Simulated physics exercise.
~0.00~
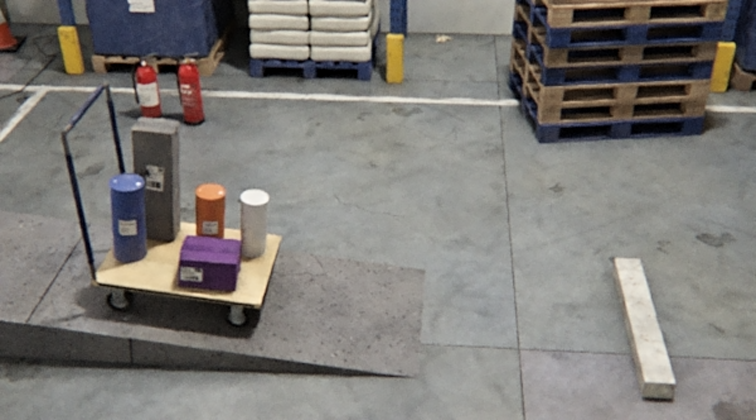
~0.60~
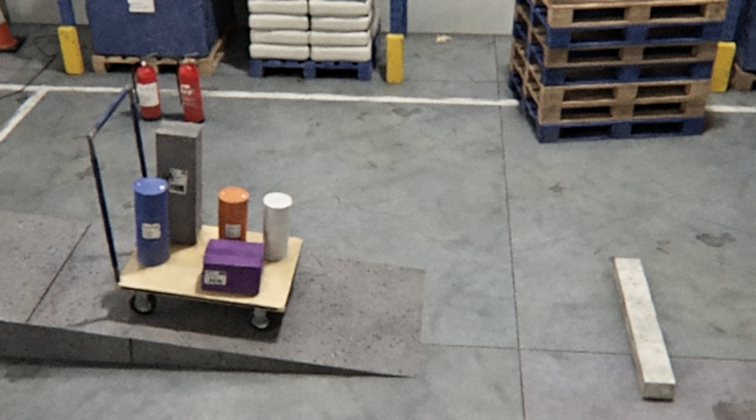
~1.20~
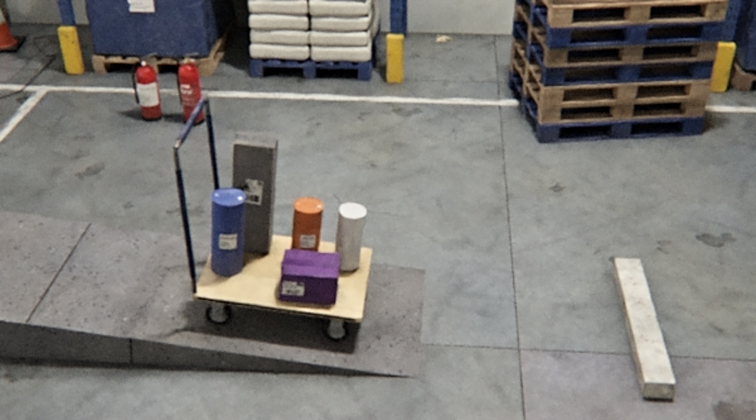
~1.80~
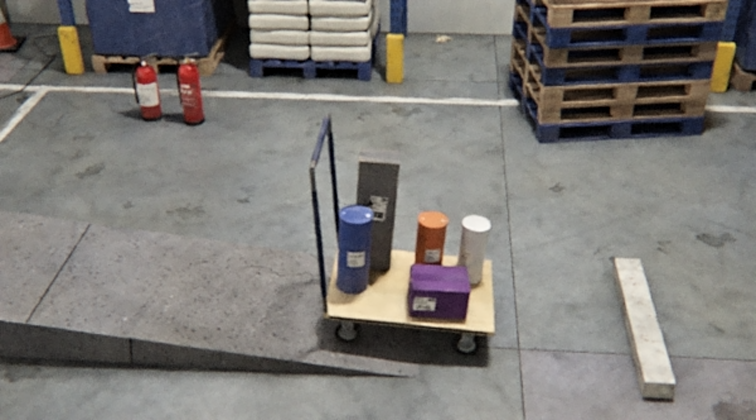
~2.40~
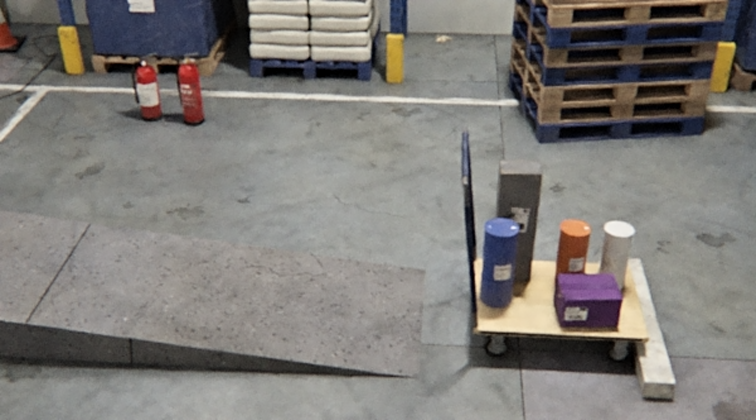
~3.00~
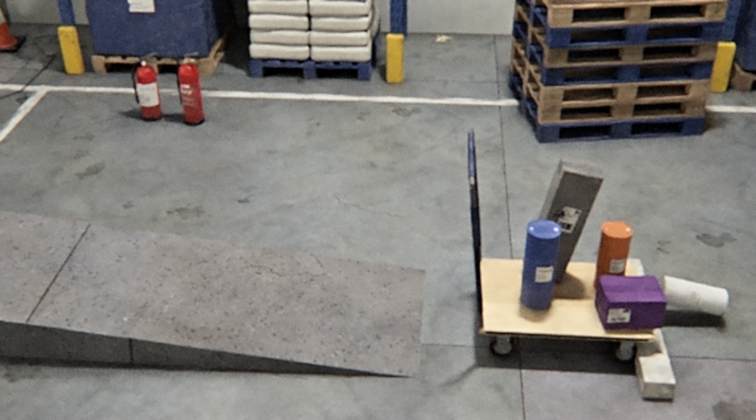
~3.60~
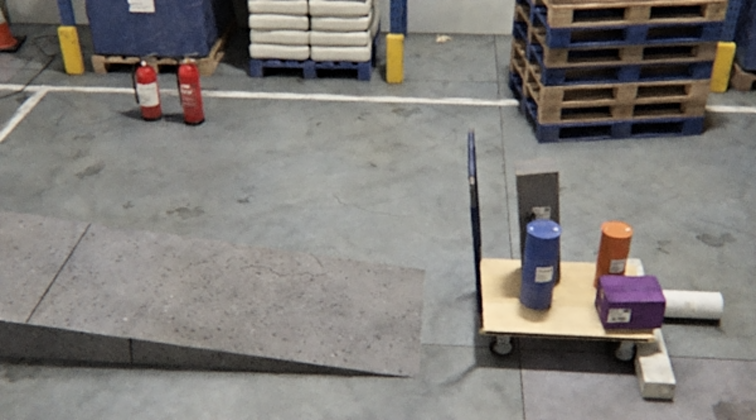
At first, a flat trolley carrying a blue canister, a tall grey box, an orange canister, a white canister and a purple parcel stands on a low ramp. It rolls down to the right with nobody holding it, its load staying upright. Leaving the ramp, it crosses the level floor towards a pale kerb and stops there. The white canister topples off the front edge, while the grey box leans to the right and the other items shift forward. Finally, the grey box rocks back upright, and the white canister lies on its side beyond the trolley.
